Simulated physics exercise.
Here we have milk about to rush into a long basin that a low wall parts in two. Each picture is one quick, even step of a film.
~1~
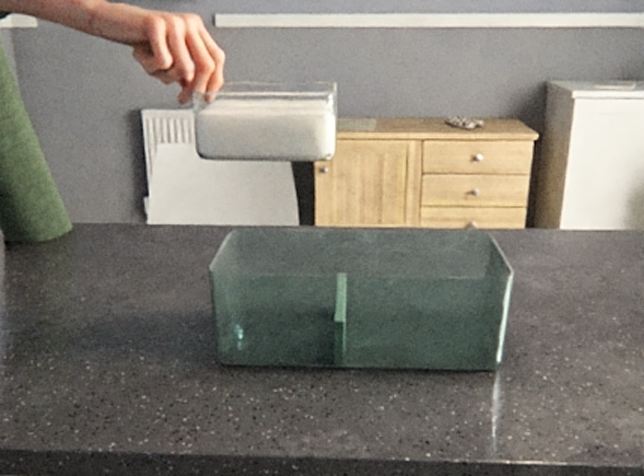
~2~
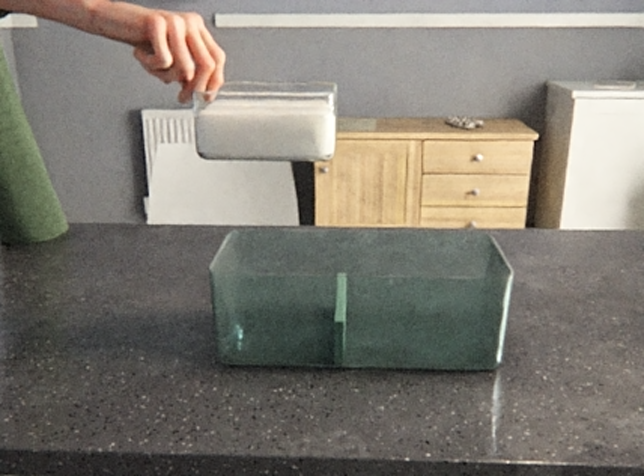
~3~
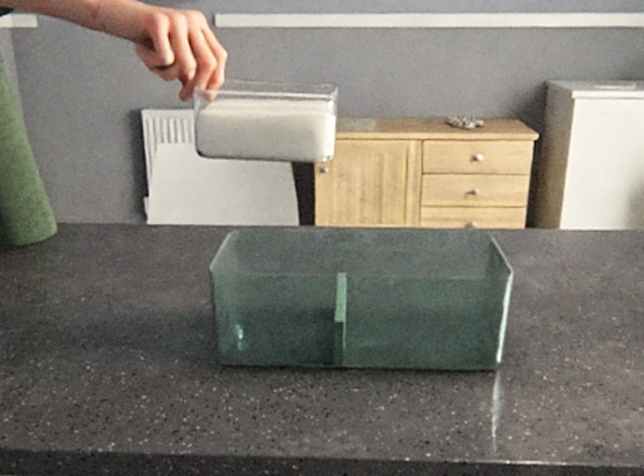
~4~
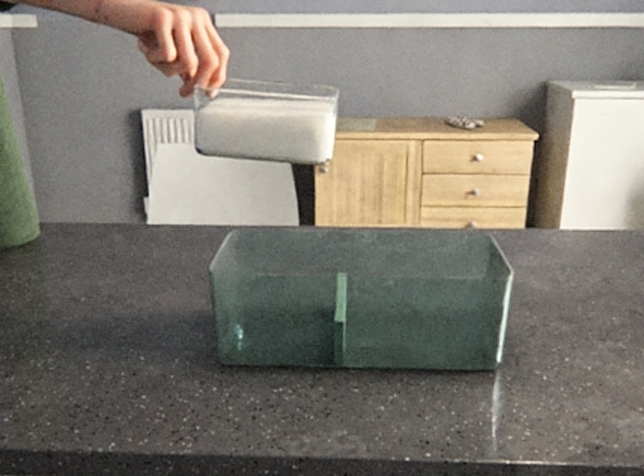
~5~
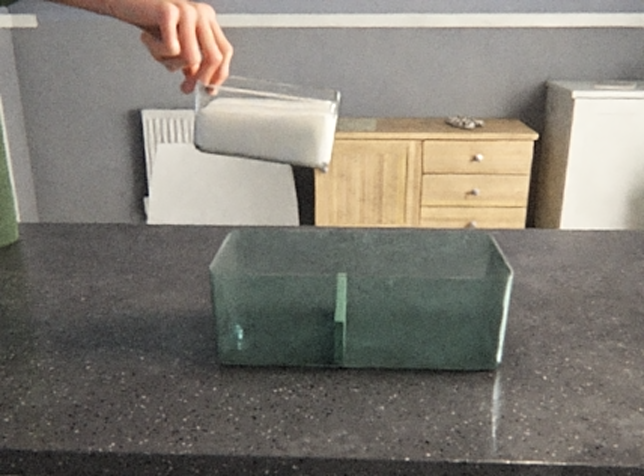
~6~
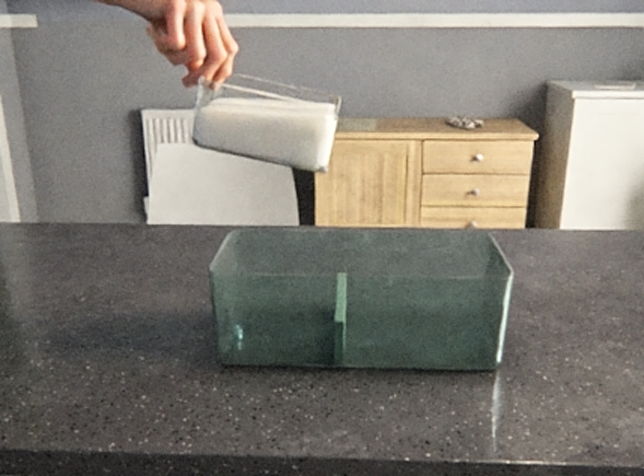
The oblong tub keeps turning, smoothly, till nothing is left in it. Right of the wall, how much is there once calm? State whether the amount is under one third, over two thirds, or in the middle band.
The amount is over two thirds.
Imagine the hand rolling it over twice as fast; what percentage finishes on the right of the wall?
It comes to some 75 in a hundred.
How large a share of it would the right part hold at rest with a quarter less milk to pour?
Best guess: Around 70 %.
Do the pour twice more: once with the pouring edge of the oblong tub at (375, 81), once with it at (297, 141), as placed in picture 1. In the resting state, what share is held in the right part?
Start one gives close to 95 percent, start two close to 50 percent.
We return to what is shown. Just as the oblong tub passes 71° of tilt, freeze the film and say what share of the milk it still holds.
45 %.
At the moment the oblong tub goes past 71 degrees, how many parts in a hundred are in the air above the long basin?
40 in a hundred.
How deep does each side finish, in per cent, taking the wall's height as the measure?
Levels: Left around 10 per cent, right around 40 per cent.
A moment on, the tilt is 71° and 46 per cent is still to pour, 0 is left of the wall and 12 right of it.
Next, the tilt is 108° and 8 per cent is still to pour, 6 is left of the wall and 77 right of it.
Then the tilt is 113° and 0 per cent is still to pour, 20 is left of the wall and 78 right of it.
Later the tilt is 113° and 0 per cent is still to pour, 21 is left of the wall and 77 right of it.
Finally, 21 per cent lies left of the wall, 77 right of it and 1 outside.
